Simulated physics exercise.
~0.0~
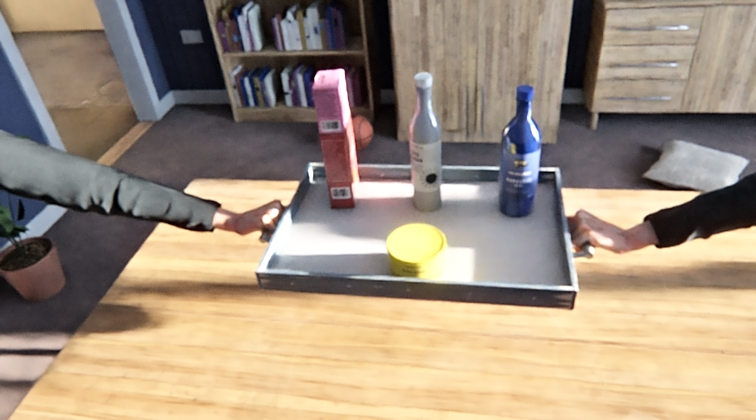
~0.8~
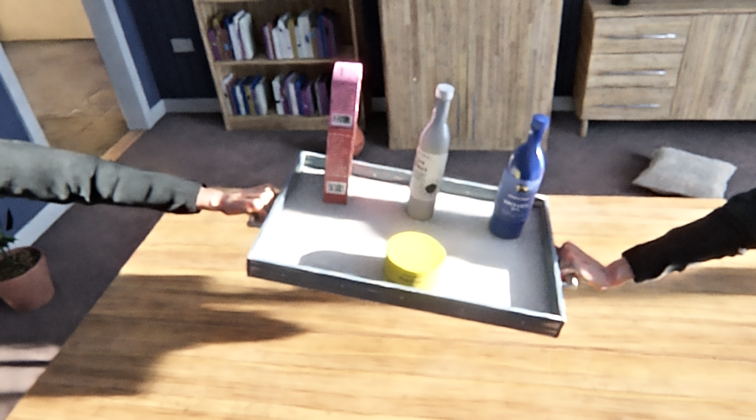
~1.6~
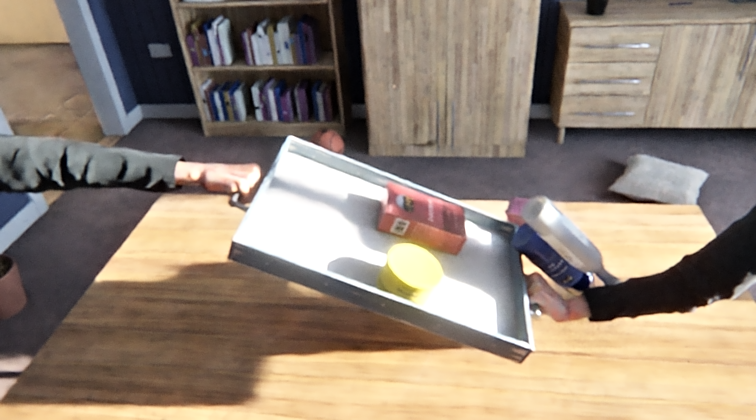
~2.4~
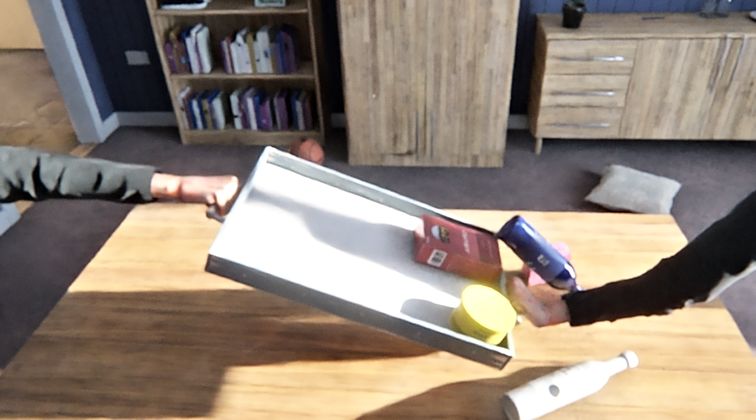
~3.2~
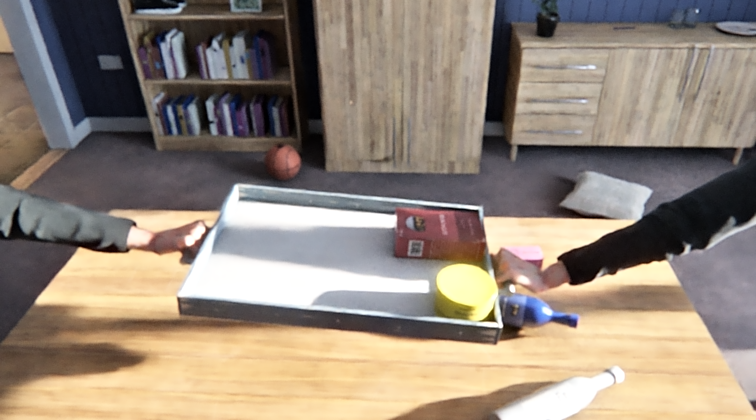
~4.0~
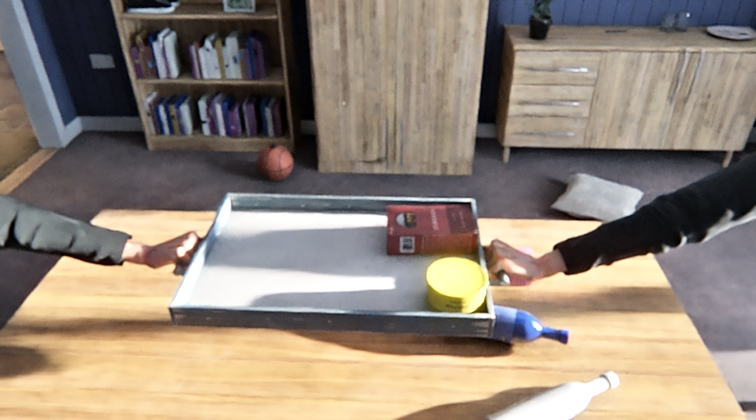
Tray held by two hands tipping down to the right, spilling two bottles and a pink packet, then levelling with red packet toppled.
